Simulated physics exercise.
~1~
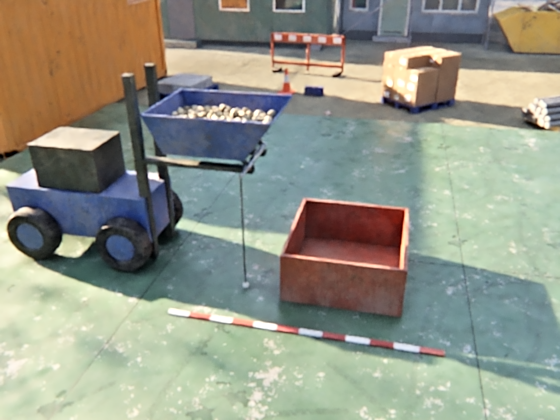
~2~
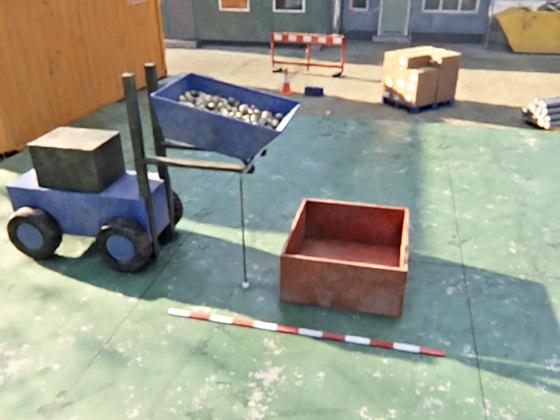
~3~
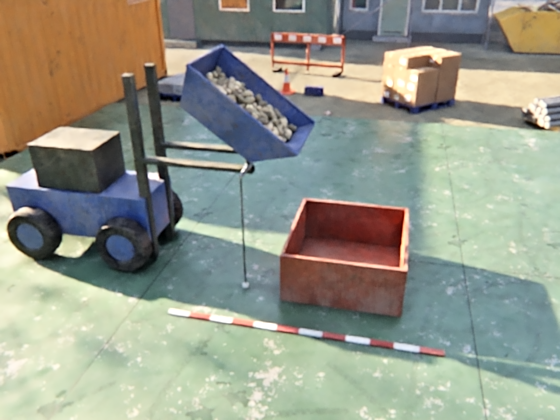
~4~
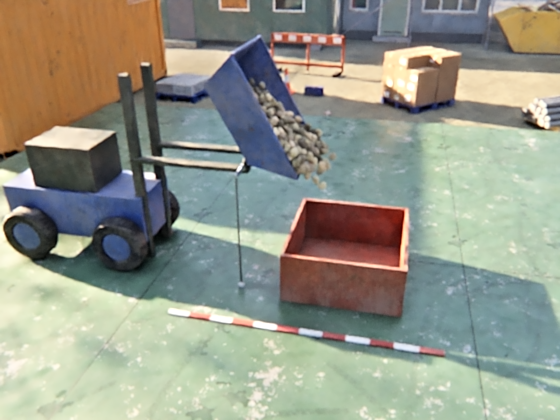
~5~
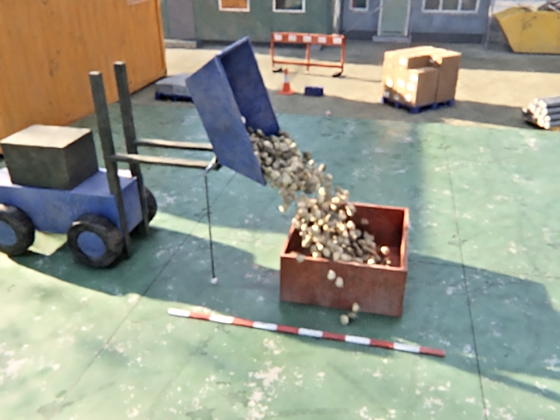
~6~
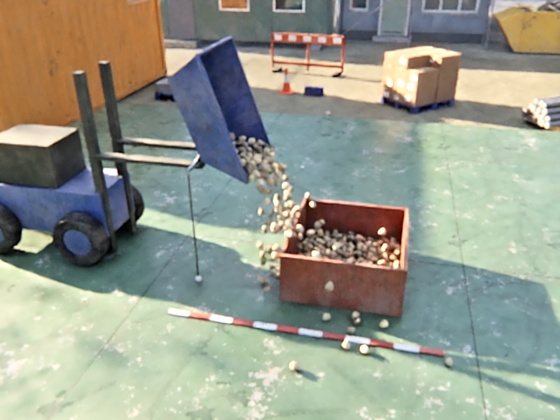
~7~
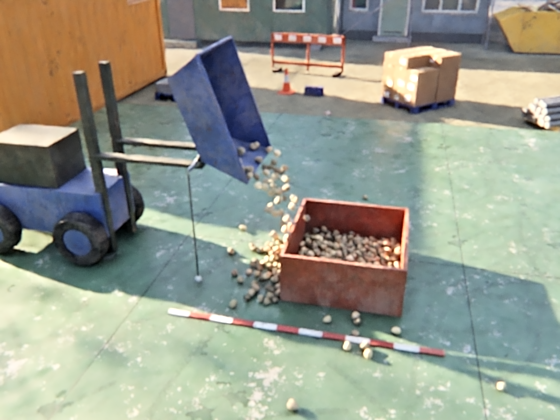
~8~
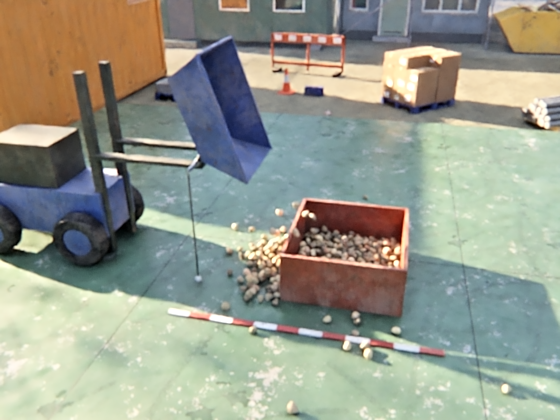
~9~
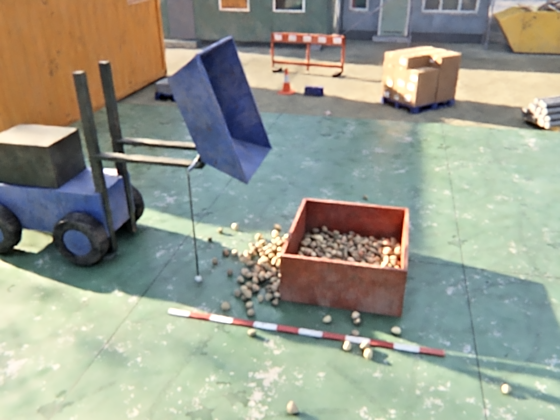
A blue forklift tipped its raised skip of pale stones to the right and backed away to the left as they poured out, so most landed in the reddish box, while some piled up beside its left side and a few scattered in front.
